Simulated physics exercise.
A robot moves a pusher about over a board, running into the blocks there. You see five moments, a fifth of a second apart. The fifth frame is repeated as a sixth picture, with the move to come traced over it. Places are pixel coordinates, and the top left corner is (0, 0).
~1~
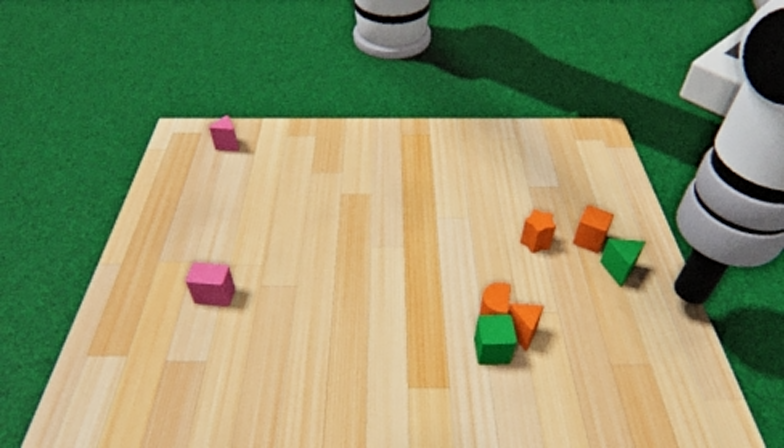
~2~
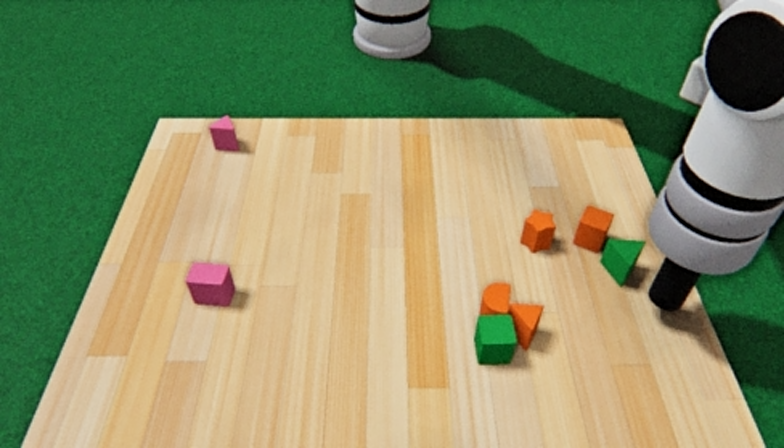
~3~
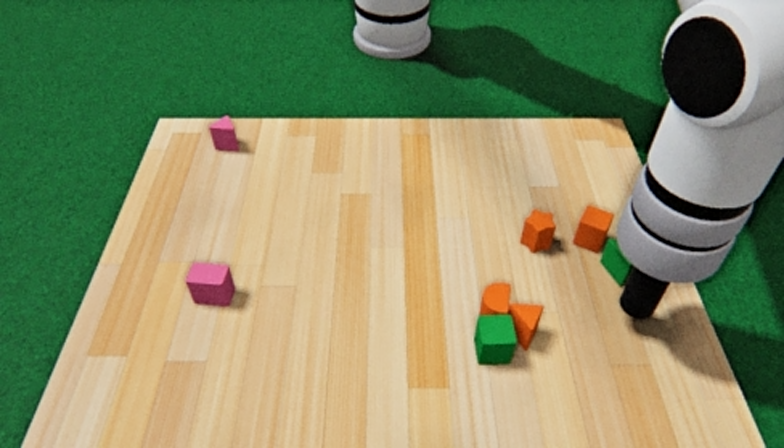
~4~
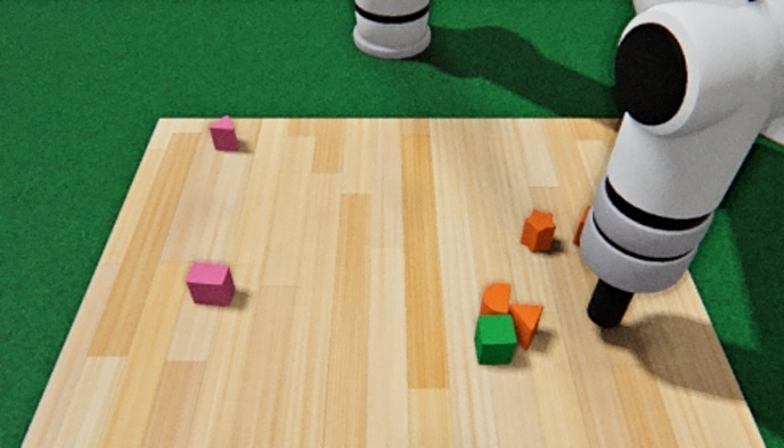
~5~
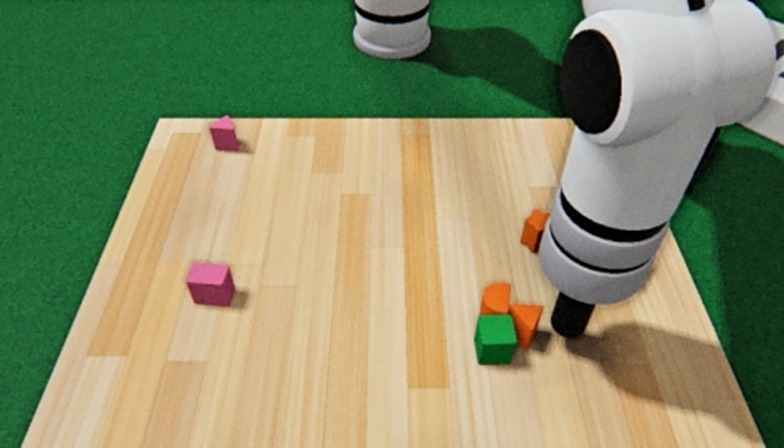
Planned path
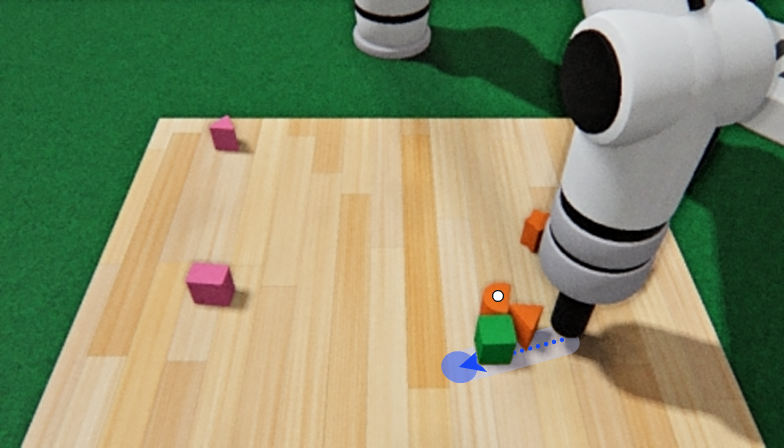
On a wooden board, a robot arm moves its black tip left past several still blocks.
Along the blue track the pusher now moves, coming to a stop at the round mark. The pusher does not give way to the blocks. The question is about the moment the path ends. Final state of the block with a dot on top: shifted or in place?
Somewhere new.
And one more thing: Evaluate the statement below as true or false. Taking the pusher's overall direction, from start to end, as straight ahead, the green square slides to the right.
The claim holds.
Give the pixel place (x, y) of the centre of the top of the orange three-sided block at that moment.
In the picture, that point is around (502, 309).
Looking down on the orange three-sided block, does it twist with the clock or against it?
Clockwise rotation.
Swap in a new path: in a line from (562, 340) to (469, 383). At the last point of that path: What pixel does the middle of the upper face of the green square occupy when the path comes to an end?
It sits at (465, 329).
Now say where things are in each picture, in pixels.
The first picture shows pusher tip at (691, 291); block tops, green square at (497, 329); orange half-round block at (498, 296); orange three-sided block at (529, 313).
The second picture shows pusher at (665, 298); blocks unchanged.
The third picture shows pusher at (637, 306); blocks unchanged.
The fourth picture shows pusher at (604, 314); blocks unchanged.
The fifth picture shows pusher at (568, 324); green square at (497, 329); orange half-round block at (498, 296); orange three-sided block at (529, 313).
Path on the board, in a line from (562, 340) to (459, 367); the dot is on the orange half-round block.
On the path given first. Halfway along, pusher at (515, 338); green square at (478, 327), turned 10° anticlockwise; orange half-round block at (482, 291), turned 20° clockwise; orange three-sided block at (504, 309), turned 35° clockwise.
At the end, pusher at (462, 351); green square at (432, 326), turned 55° clockwise; orange half-round block at (482, 291), turned 20° clockwise; orange three-sided block at (502, 309), turned 45° clockwise.
